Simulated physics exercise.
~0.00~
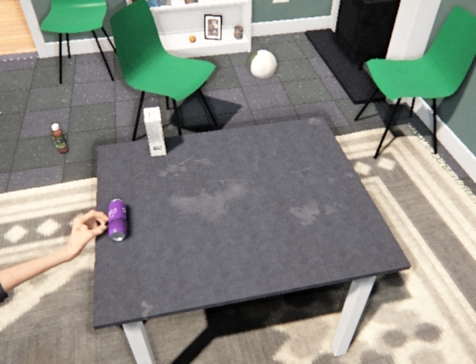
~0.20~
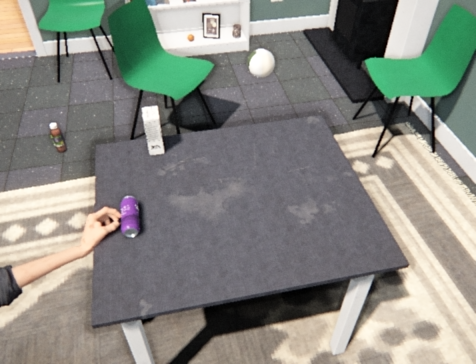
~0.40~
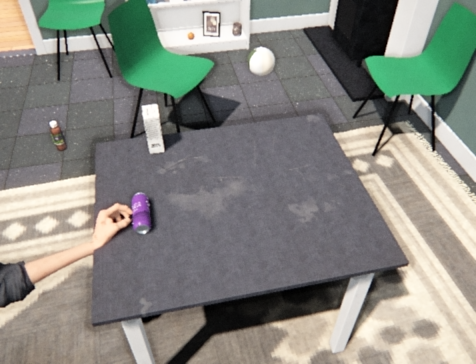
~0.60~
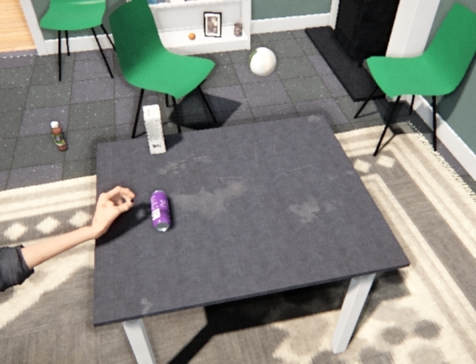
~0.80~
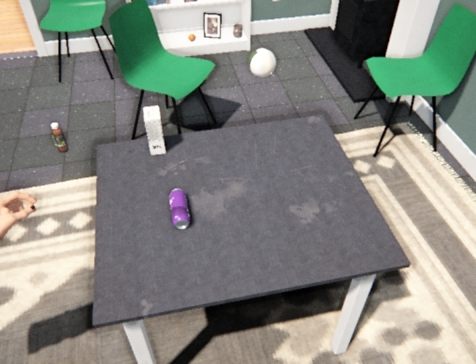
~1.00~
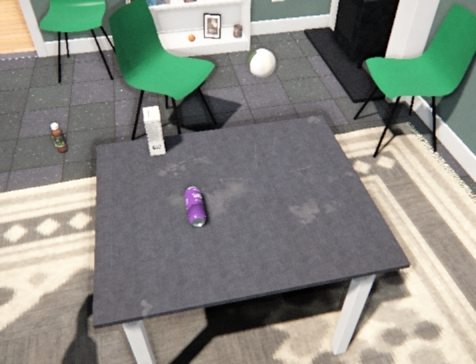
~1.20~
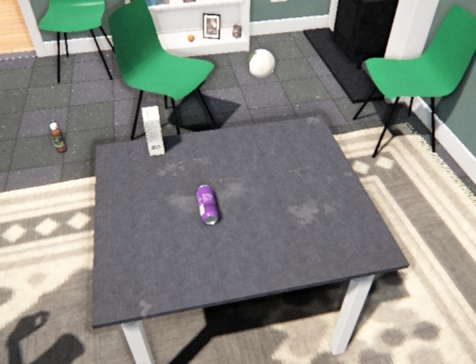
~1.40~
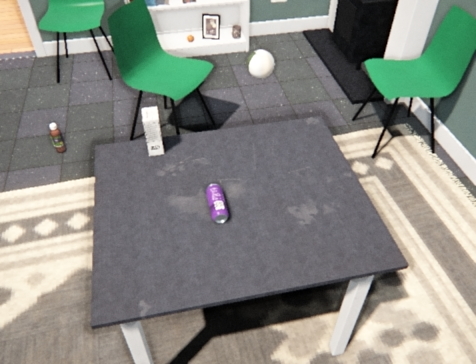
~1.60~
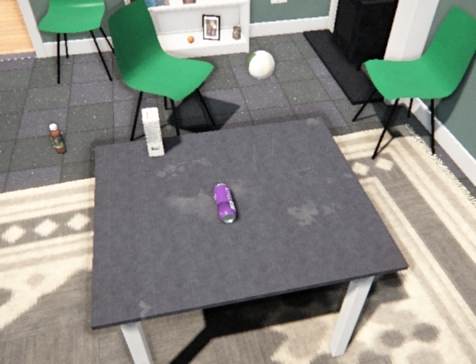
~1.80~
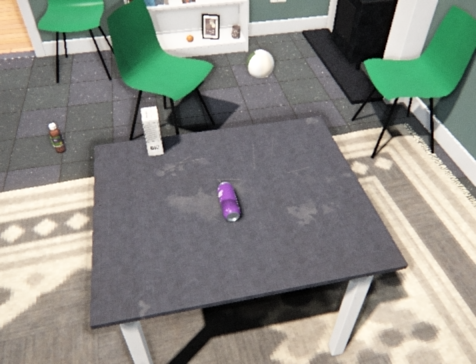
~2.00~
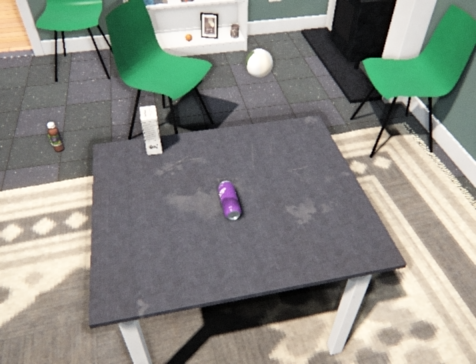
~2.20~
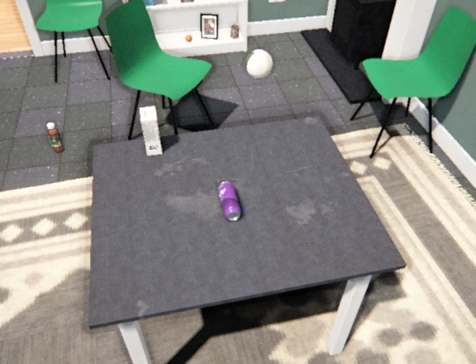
A purple can lies on its side near the left edge of a dark grey table, seen from above in a room with green chairs, a patterned rug and a slightly swaying view. A white carton stands at the table's far left corner, and a small bottle sits on the floor beyond. A hand reaching in from the left pushes the can to the right, then lets go and draws back out of view. The can keeps travelling right by itself, turning a little and slowing. It comes to rest near the middle of the tabletop, while the carton stays in place.
